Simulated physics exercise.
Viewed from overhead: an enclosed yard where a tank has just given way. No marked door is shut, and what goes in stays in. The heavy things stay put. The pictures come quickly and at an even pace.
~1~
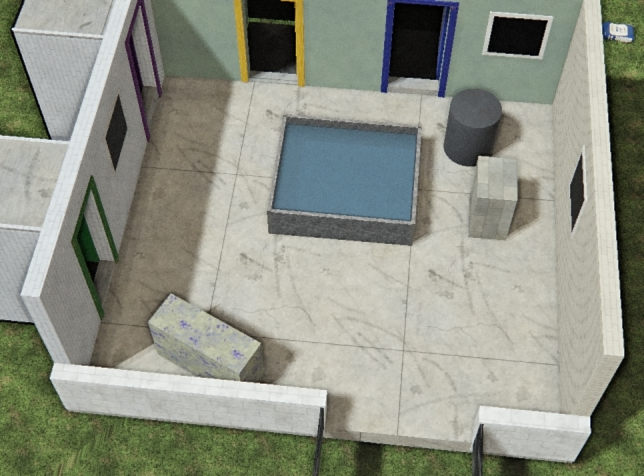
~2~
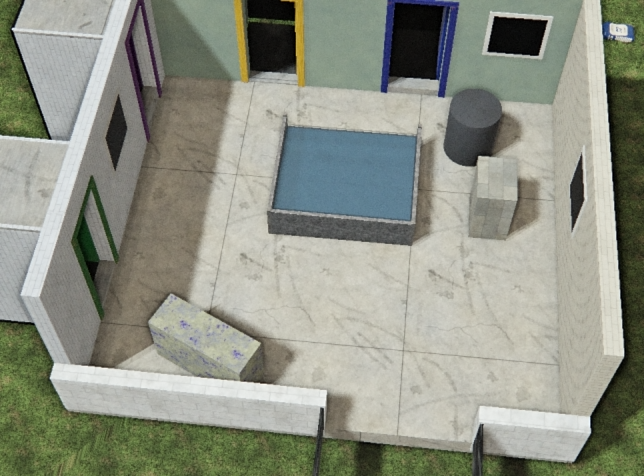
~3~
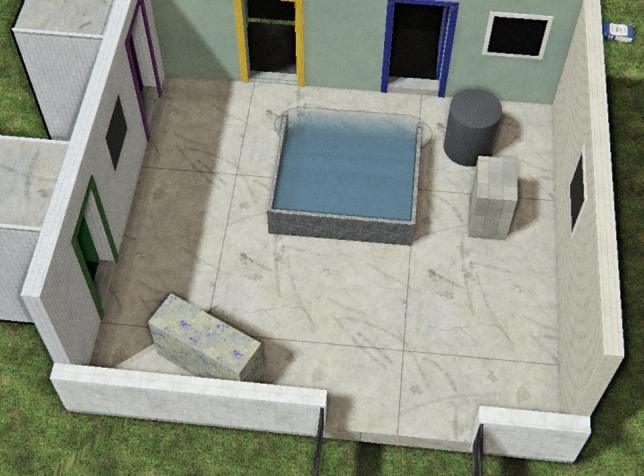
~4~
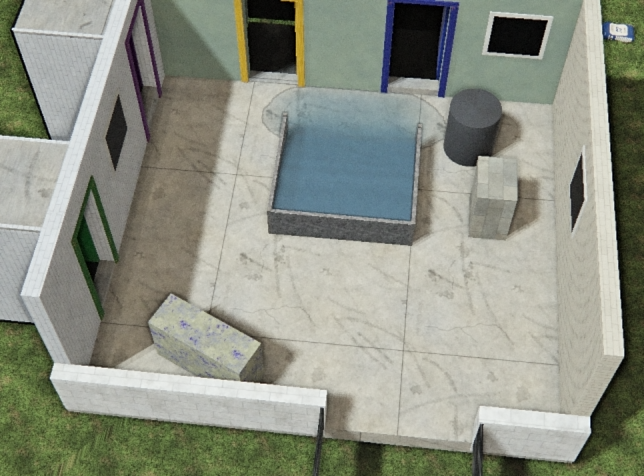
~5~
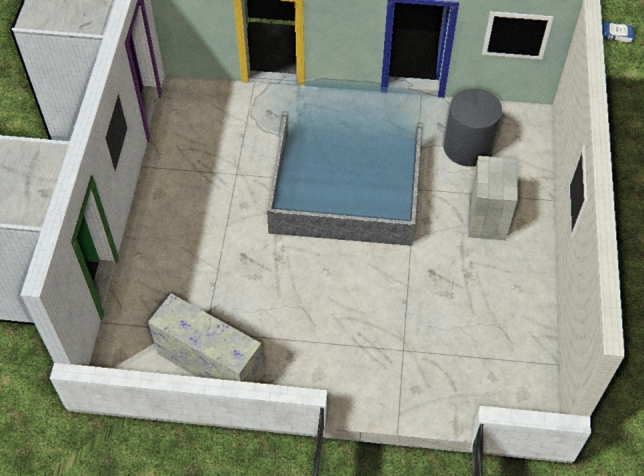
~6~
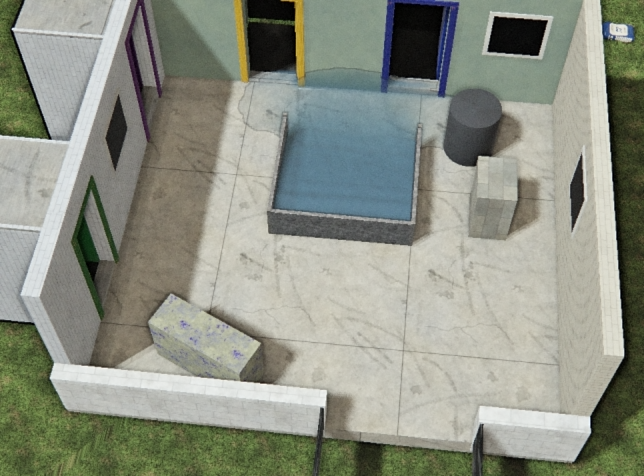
An open tank in a walled yard losing its far side, water pouring out and spreading across the paving toward the doorways.
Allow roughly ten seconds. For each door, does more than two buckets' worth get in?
The yellow door tops two buckets; the green door never tops two buckets; the blue door tops two buckets; the purple door never tops two buckets.
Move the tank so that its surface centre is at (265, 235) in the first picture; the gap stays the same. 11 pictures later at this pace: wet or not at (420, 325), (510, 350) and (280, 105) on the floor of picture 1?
In order: Untouched, untouched, submerged.
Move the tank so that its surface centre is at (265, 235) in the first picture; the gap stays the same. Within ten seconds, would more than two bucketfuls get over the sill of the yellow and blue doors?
From what I see, the yellow one gets past it and the blue one stays short of it.
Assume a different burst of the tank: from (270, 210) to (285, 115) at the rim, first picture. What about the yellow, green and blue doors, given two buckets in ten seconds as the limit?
In that case the yellow door overshoots, while the green door overshoots and the blue door undershoots.
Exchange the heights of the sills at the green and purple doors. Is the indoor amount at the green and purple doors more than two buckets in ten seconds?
With the sills traded, the green door stays within it and the purple door overflows the limit.
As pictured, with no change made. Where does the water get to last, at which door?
Result: The green door.
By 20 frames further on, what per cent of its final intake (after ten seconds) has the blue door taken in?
Roughly 100 percent.
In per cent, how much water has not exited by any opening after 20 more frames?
I'd say roughly 88 percent.
A moment on, water covers 15 % of the floor; the yellow door over two buckets in, the green door not reached, the blue door over two buckets in, the purple door not reached.
Next, water covers 20 % of the floor; the yellow door far over two buckets in, the green door not reached, the blue door far over two buckets in, the purple door wet at the sill, nothing in.
Then, water covers 35 % of the floor; the yellow door far over two buckets in, the green door not reached, the blue door far over two buckets in, the purple door wet at the sill, nothing in.
Later, water covers 75 % of the floor; the yellow door far over two buckets in, the green door wet at the sill, nothing in, the blue door far over two buckets in, the purple door wet at the sill, nothing in.
In the end, water covers 85 % of the floor; the yellow door far over two buckets in, the green door wet at the sill, nothing in, the blue door far over two buckets in, the purple door wet at the sill, nothing in.
